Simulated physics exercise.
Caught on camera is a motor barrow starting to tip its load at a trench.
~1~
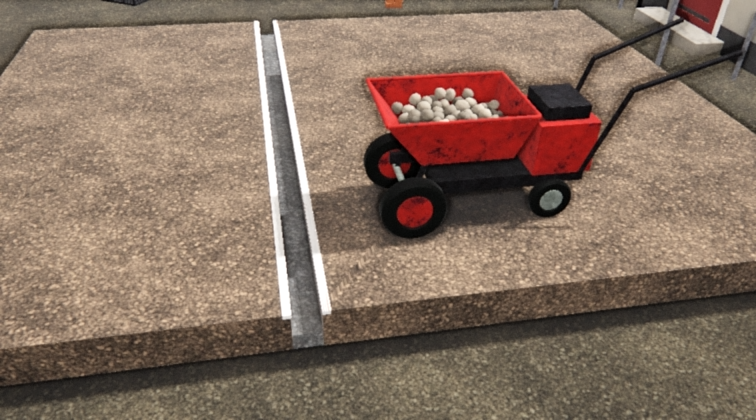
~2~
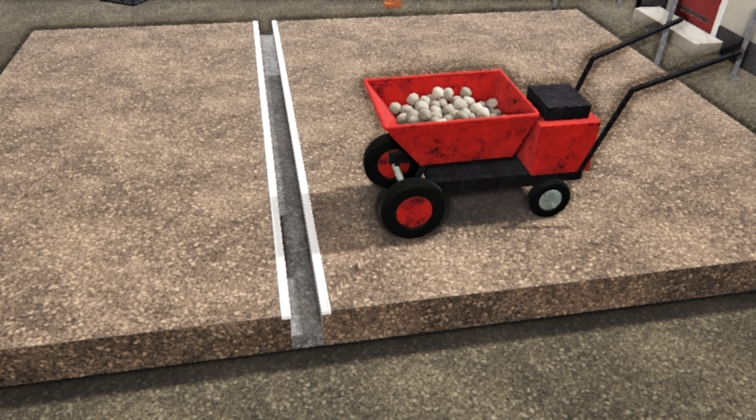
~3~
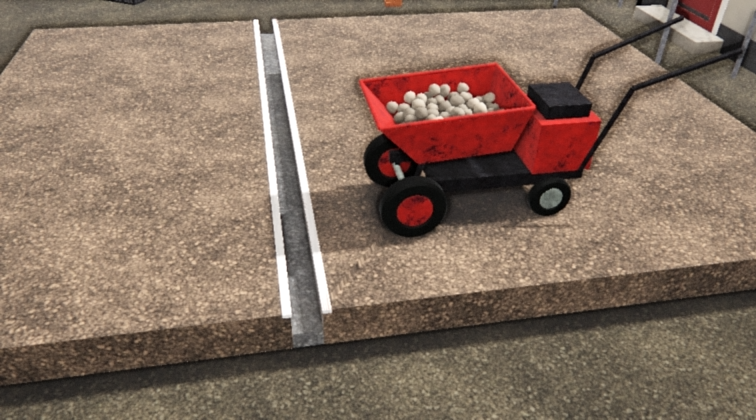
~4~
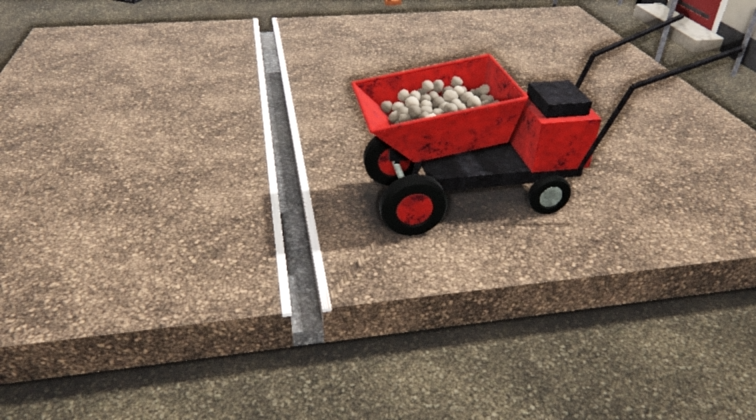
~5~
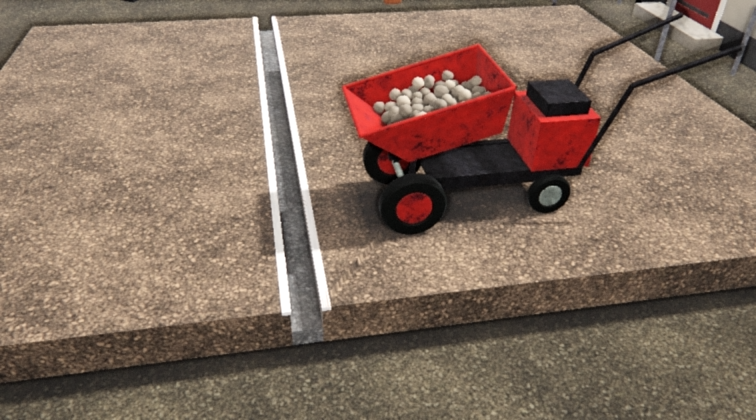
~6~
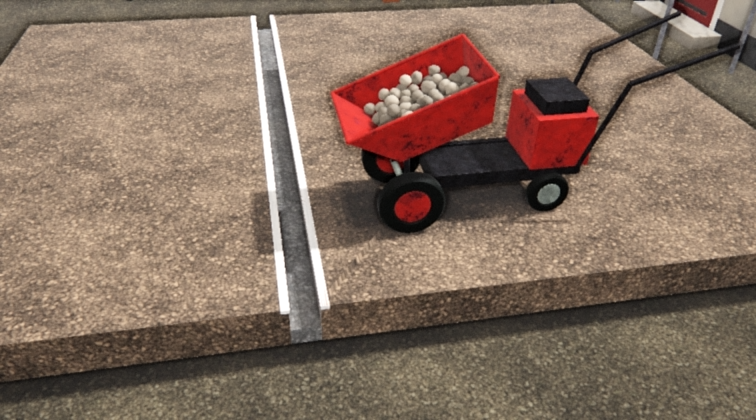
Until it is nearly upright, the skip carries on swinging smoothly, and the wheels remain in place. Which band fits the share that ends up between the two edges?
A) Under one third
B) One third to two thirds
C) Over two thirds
B, one third to two thirds.
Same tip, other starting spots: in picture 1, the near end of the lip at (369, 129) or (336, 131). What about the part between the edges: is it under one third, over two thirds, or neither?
In the first case below one third, in the second case under a third.
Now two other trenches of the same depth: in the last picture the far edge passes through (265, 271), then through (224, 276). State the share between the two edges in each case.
The first case gives around 80 percent, and the second around 100 percent.
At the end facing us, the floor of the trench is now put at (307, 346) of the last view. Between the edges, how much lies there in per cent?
I'd guess close to 70 percent.
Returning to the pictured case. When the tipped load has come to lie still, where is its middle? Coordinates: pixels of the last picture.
I'd put the middle somewhere around (284, 211).
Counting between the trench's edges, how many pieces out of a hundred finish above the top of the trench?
It works out at about 35 percent.
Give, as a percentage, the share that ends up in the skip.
10 per cent, roughly.
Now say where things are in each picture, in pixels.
In the first frame, lip of the skip at (388, 127), level; top of the load at (457, 118), river pebbles; first edge of the trench at (320, 271); far edge at (282, 275), the trench under half as wide as the skip, and about as deep as wide.
In the second frame, lip of the skip at (385, 128), tipped barely; top of the load at (455, 117).
In the third frame, lip of the skip at (380, 129), tipped barely; top of the load at (452, 114).
In the fourth frame, lip of the skip at (372, 131), tipped a little; top of the load at (456, 106).
In the fifth frame, lip of the skip at (361, 136), tipped clearly; top of the load at (466, 96).
In the sixth frame, lip of the skip at (348, 143), tipped clearly; top of the load at (453, 89); first edge of the trench at (318, 265); far edge at (281, 270).
Soon after the last picture, skip tipped steeply; all in the skip.
A little later, skip tipped right over; about two thirds in the skip; about a quarter in or heaped over the trench; a small part beyond it; a stray few falling.
Later still, skip tipped right over; a small part in the skip; about half in or heaped over the trench; about a third beyond it.
At rest, skip tipped right over; a small part in the skip; about half in or heaped over the trench; about a third beyond it.
